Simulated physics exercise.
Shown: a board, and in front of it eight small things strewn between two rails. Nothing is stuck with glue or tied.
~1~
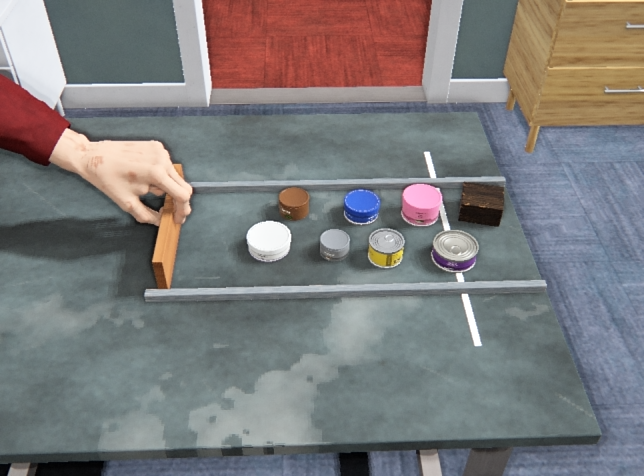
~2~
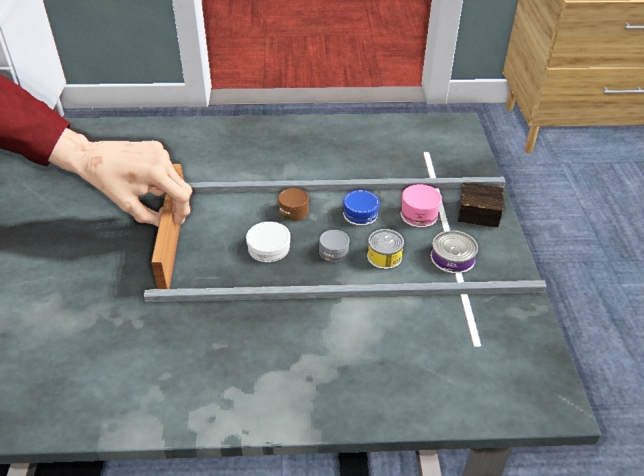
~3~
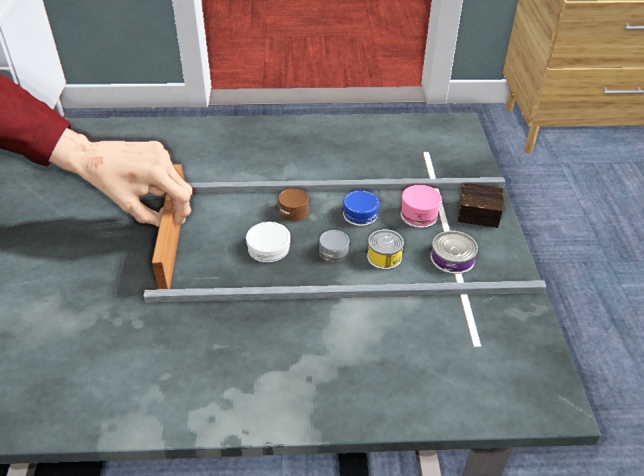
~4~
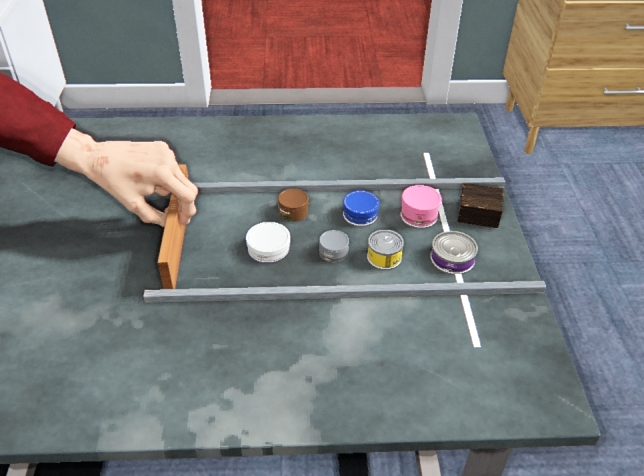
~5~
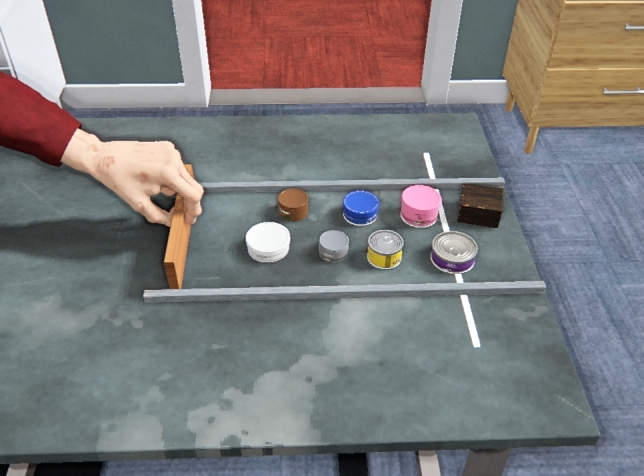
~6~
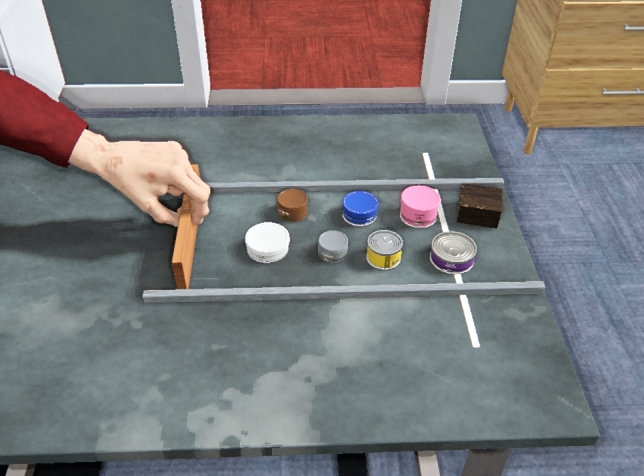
On a dark, stone-like tabletop, a hand in a red sleeve held a wooden board upright behind eight small things between two rails, then slid it slightly to the right while the things stayed still.
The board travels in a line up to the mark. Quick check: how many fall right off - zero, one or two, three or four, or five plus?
One or two.
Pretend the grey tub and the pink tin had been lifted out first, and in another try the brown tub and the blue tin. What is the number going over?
First 0, then 0.
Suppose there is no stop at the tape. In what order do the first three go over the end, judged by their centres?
Black block, pink tin, purple pot.
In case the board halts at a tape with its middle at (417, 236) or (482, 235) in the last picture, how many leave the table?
Try by try, 0 and 4.
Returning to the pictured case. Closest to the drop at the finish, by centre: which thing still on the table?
Pink tin.
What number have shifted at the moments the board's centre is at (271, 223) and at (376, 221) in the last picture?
Tally at point one: 1; at point two: 8.
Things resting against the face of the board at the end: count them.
Tally at the end: 3.
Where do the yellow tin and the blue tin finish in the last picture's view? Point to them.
Near (476, 268) and (482, 203).
Soon after, none off yet; black block at rest near (480, 205); purple pot at rest near (453, 253); pink tin at rest near (420, 207).
Then, none off yet; black block at rest near (480, 205); purple pot moving near (459, 253); pink tin at rest near (420, 207).
Further on, none off yet; black block moved about its own width near (510, 205); purple pot moved a little near (479, 260); pink tin moved about its own width near (477, 216).
By the end, the number that fall off is one or two; fallen, black block.
